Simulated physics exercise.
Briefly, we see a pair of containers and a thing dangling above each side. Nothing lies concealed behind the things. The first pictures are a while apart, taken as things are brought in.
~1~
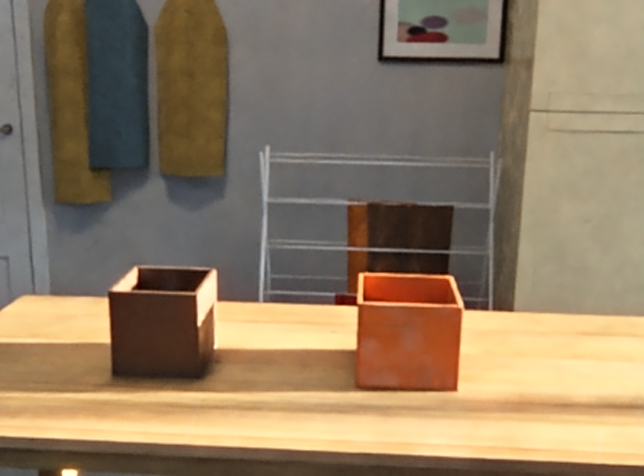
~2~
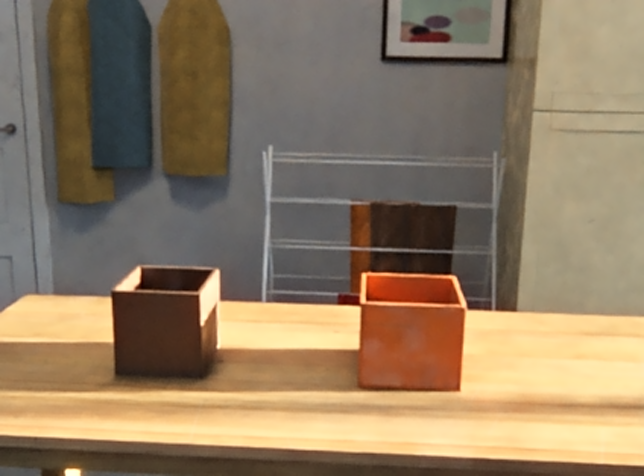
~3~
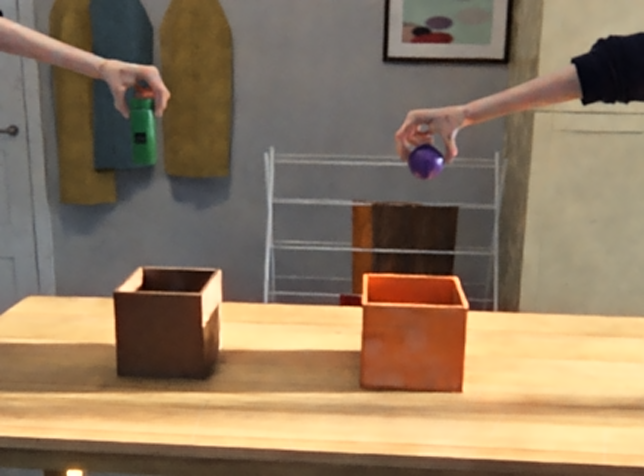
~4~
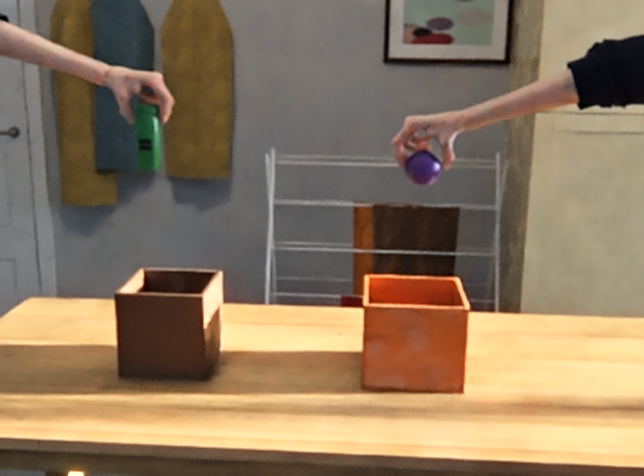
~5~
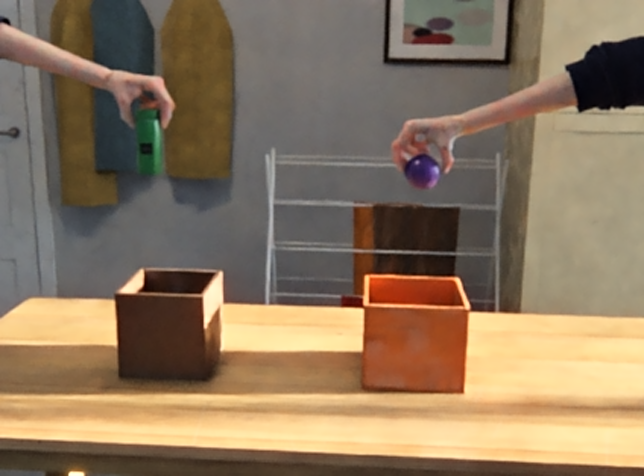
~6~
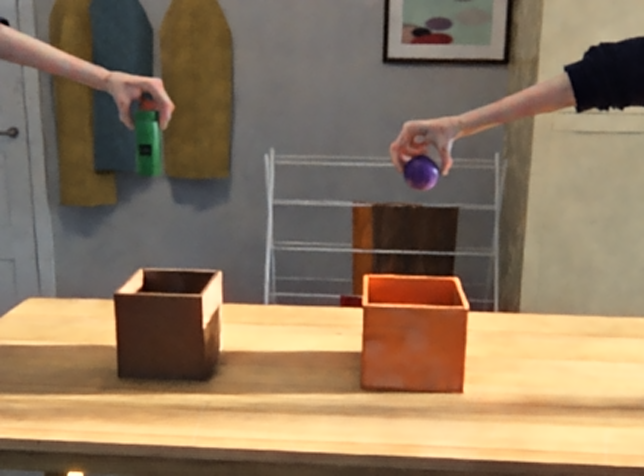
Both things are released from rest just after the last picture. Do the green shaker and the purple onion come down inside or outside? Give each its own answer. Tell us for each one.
As for where they come down: The green shaker ends up inside; the purple onion ends up inside.
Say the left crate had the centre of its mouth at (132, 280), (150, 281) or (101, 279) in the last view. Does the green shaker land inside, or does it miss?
Try by try, the green shaker falls in, falls in, does not go in.
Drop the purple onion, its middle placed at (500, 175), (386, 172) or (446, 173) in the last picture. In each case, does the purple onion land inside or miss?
Listed in order, it does not get in; it enters the mouth; it enters the mouth.
Then, 0.16 s past the last view, green shaker travelled about its own width near (150, 179); purple onion travelled about its own width near (420, 209).
Then, 0.24 s past the last view, green shaker in the air near (152, 241); purple onion in the air near (417, 272).
Then, 0.32 s past the last view, green shaker in the air near (156, 330); purple onion come down near (413, 353).
Finally, the green shaker lands inside, near (156, 330); the purple onion lands inside, near (413, 352).
